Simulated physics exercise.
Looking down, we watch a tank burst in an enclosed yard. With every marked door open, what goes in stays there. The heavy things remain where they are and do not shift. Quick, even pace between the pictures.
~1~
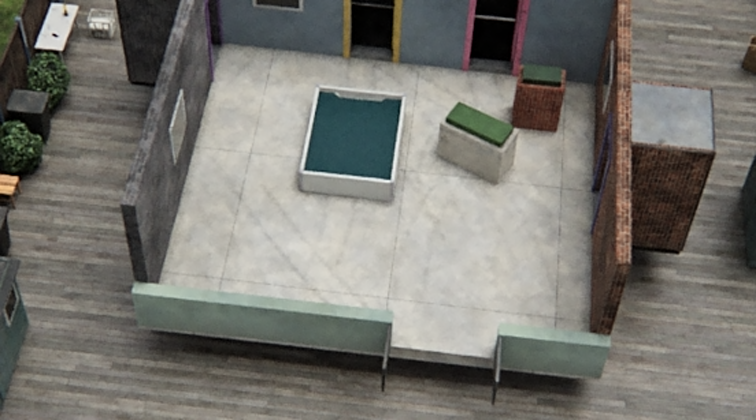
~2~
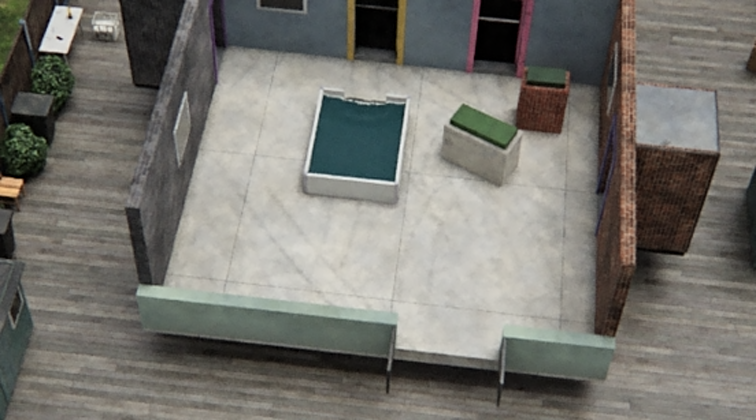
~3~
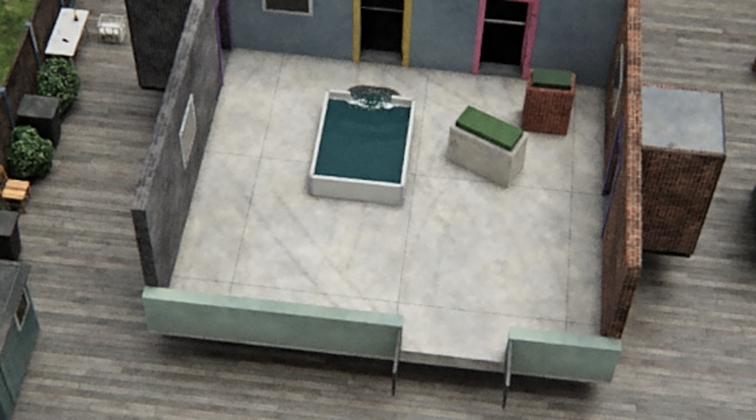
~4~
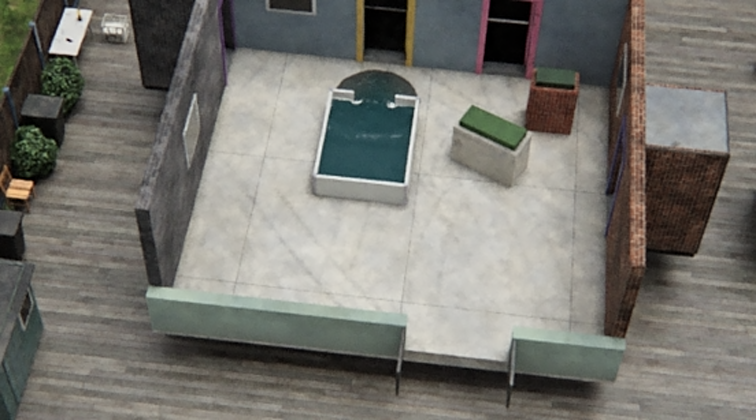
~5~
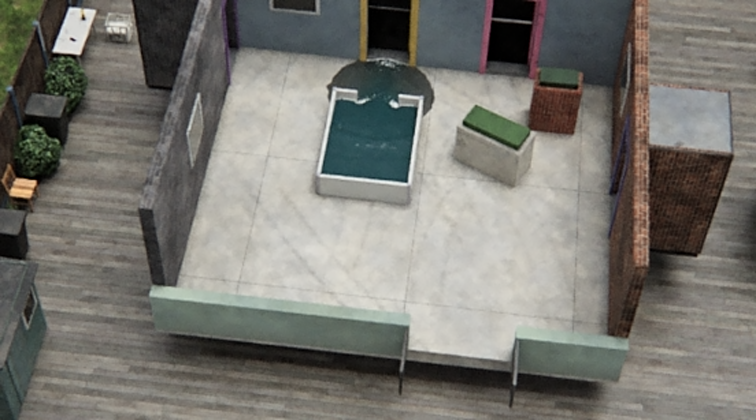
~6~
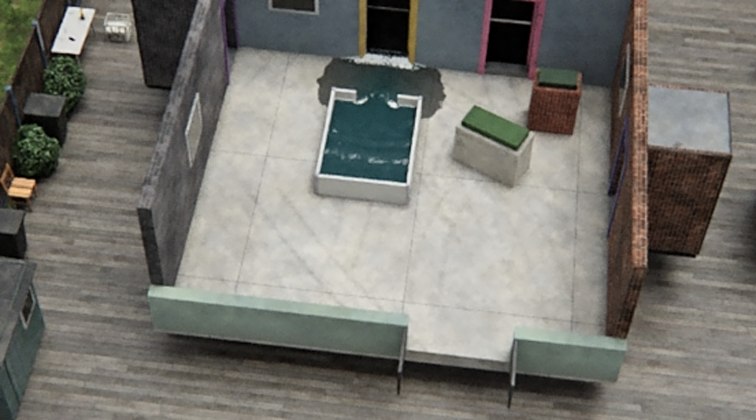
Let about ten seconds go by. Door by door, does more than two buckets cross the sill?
My prediction: The blue door doesn't get too much water coming through; the purple door gets too much water coming through; the yellow door gets too much water coming through; the pink door doesn't get too much water coming through.
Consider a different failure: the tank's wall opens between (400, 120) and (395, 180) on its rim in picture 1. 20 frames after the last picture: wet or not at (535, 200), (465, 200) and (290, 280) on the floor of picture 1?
So: Wetted, then wetted, then spared.
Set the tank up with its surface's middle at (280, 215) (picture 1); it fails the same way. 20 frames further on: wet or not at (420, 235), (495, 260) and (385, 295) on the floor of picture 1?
First spot bare, second bare, third bare.
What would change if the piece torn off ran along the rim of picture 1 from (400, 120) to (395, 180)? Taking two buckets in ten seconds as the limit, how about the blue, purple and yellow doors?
The blue door tops the limit, the purple door remains within the limit and the yellow door remains within the limit.
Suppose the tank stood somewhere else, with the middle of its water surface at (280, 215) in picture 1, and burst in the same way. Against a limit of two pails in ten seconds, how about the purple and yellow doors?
Looking at it, purple breaks the limit and yellow comes in under.
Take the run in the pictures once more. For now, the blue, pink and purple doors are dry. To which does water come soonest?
I'd say it's the pink one.
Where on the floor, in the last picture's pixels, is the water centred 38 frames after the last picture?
It is near (400, 129).
A moment on, water covers 10 % of the floor; the blue door not reached, the purple door not reached, the yellow door over two buckets in, the pink door not reached.
Next, water covers 15 % of the floor; the blue door not reached, the purple door wet at the sill, nothing in, the yellow door far over two buckets in, the pink door wet at the sill, nothing in.
Then, water covers 25 % of the floor; the blue door not reached, the purple door over two buckets in, the yellow door far over two buckets in, the pink door wet at the sill, nothing in.
Later, water covers 35 % of the floor; the blue door wet at the sill, nothing in, the purple door far over two buckets in, the yellow door far over two buckets in, the pink door wet at the sill, nothing in.
In the end, water covers 60 % of the floor; the blue door wet at the sill, nothing in, the purple door far over two buckets in, the yellow door far over two buckets in, the pink door wet at the sill, nothing in.
